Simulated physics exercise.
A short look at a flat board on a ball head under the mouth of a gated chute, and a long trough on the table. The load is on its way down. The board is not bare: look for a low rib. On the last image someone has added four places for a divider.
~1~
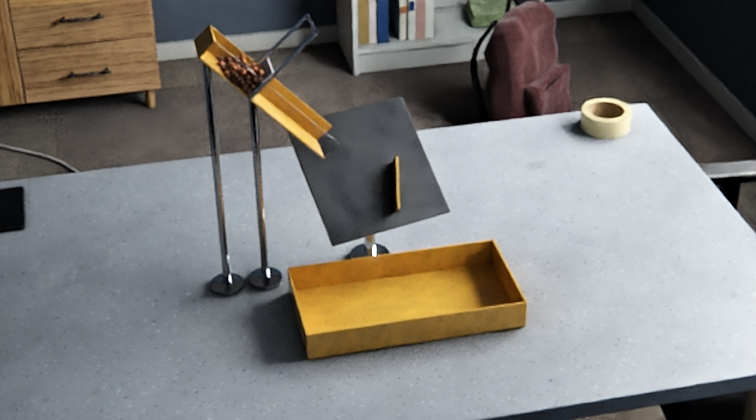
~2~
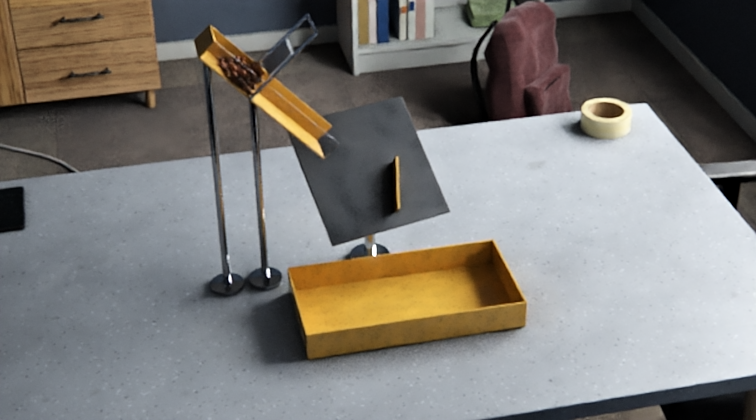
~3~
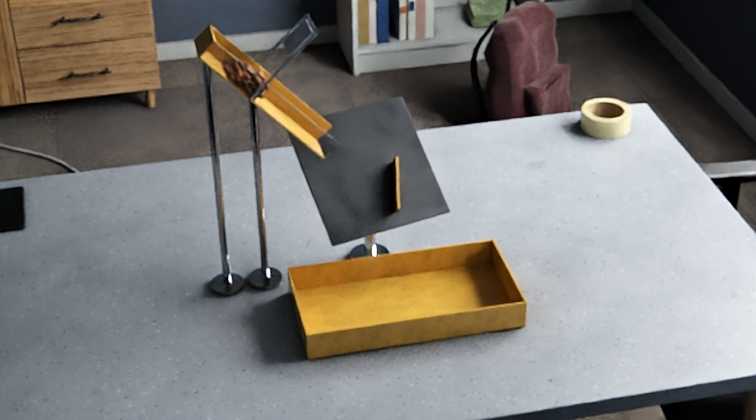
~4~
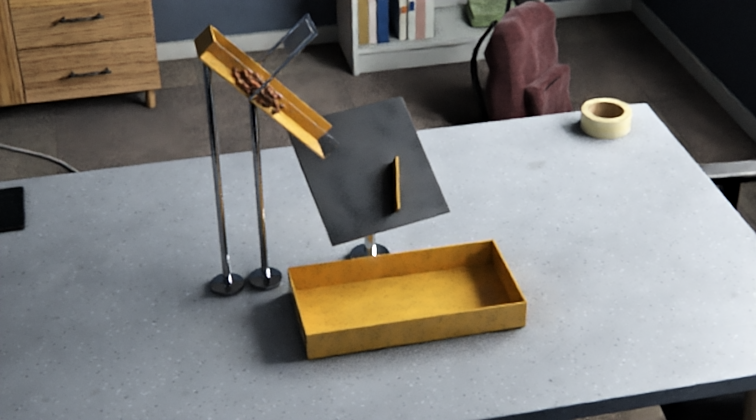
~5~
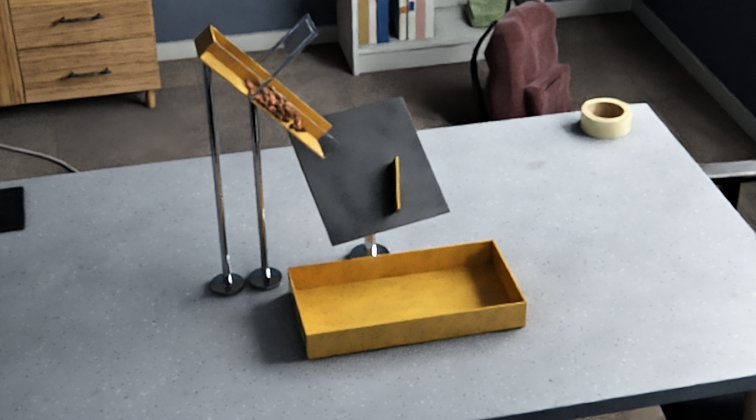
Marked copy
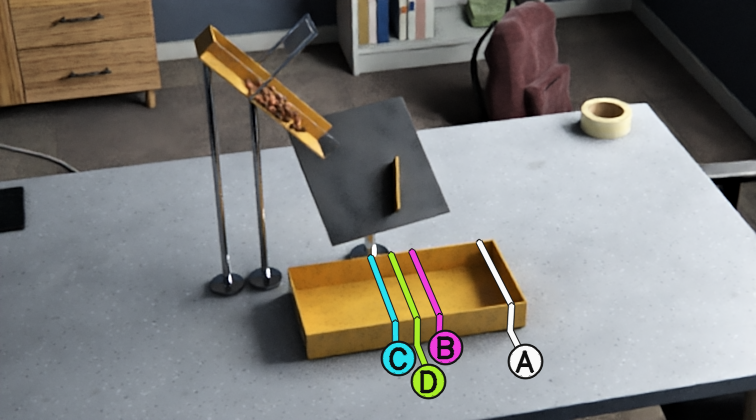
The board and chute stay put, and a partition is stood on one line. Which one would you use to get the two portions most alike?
D is best.
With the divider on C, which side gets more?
Right.
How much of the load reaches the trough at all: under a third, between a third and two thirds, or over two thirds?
It is over two thirds.
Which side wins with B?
The left side.
On the marked copy, line A crosses the front rim at (511, 304); line B crosses the front rim at (439, 315); line C crosses the front rim at (395, 321); line D crosses the front rim at (417, 318).
If A is chosen, of what is caught, almost all on the left of the divider, just a few on the right.
If B is chosen, of what is caught, the larger part on the left of the divider, roughly a quarter on the right.
If C is chosen, of what is caught, just a few on the left of the divider, almost all on the right.
If D is chosen, of what is caught, roughly half on the left of the divider, roughly half on the right.
